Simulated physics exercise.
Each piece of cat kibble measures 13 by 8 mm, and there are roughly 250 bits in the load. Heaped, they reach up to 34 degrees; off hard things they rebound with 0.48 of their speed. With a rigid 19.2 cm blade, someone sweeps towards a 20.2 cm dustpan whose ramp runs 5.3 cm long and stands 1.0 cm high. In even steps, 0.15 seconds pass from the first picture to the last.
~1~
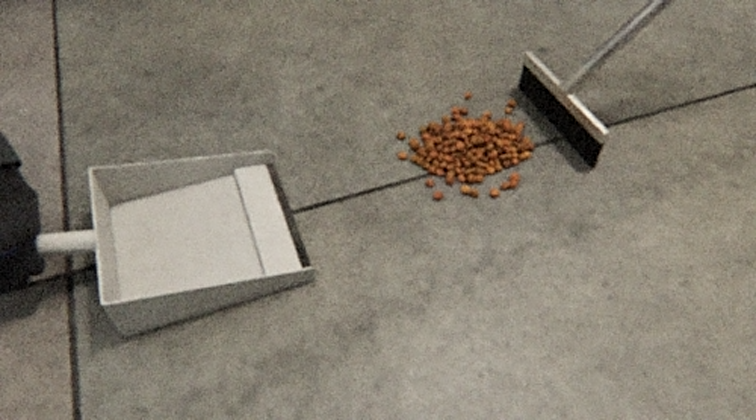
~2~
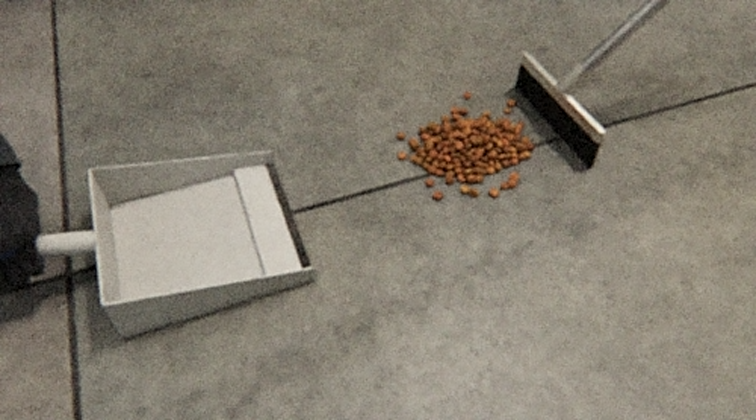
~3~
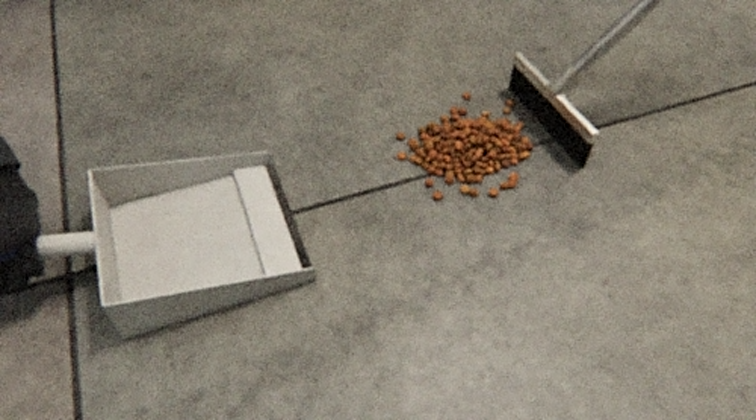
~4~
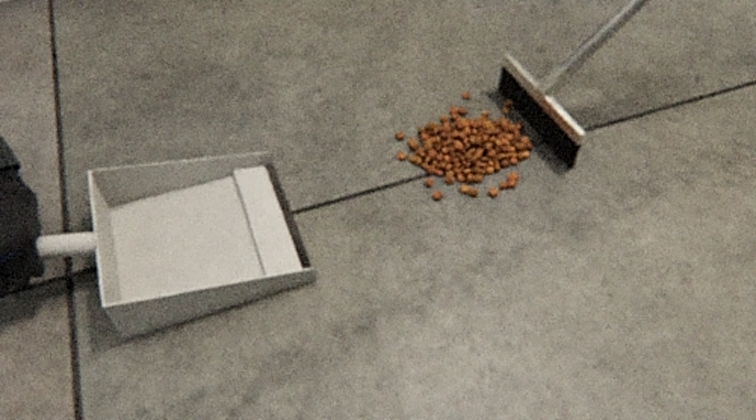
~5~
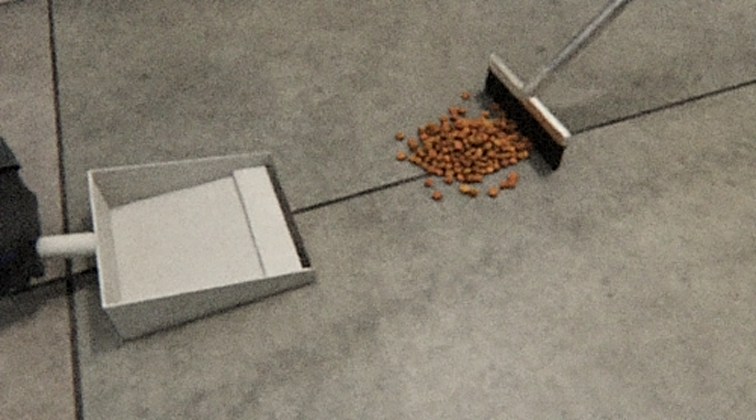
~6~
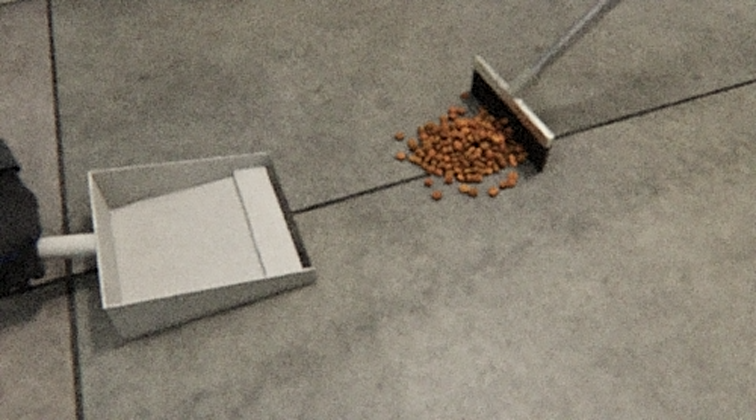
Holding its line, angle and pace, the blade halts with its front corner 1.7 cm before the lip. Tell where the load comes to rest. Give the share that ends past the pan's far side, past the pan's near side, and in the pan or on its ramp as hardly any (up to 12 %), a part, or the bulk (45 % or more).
Past the pan's far side: A part; past the pan's near side: Hardly any; in the pan or on its ramp: A part.
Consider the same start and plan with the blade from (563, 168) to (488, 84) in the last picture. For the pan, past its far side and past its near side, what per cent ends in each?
Pan: 25, far side: 10, near side: 20.
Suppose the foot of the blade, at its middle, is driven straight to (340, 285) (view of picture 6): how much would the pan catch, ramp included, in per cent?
About 25 per cent.
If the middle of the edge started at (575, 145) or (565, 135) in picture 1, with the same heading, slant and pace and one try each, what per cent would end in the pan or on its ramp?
Close to 40 in a hundred, then close to 30 in a hundred.
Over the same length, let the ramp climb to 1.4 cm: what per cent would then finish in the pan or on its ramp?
25 per cent.
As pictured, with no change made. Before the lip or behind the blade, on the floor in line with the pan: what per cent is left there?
That comes to near 40 percent.
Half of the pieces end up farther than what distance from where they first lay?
30 cm or so.
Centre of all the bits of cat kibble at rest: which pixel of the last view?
Estimated resting centre: Around (274, 186).
Then, 0.23 s after the last picture, middle of the blade 18 cm from the lip; 0 % over the lip, far side 15 %, near side 0 %.
Then, 0.38 s after the last picture, middle of the blade 8 cm from the lip; 0 % over the lip, far side 25 %, near side 0 %.
Then, 0.66 s after the last picture, middle of the blade 2 cm from the lip; 30 % over the lip, far side 30 %, near side 0 %.
In the end, far side 30 %, near side 0 %, pan 30 %, in front of the lip or behind the blade 40 %.
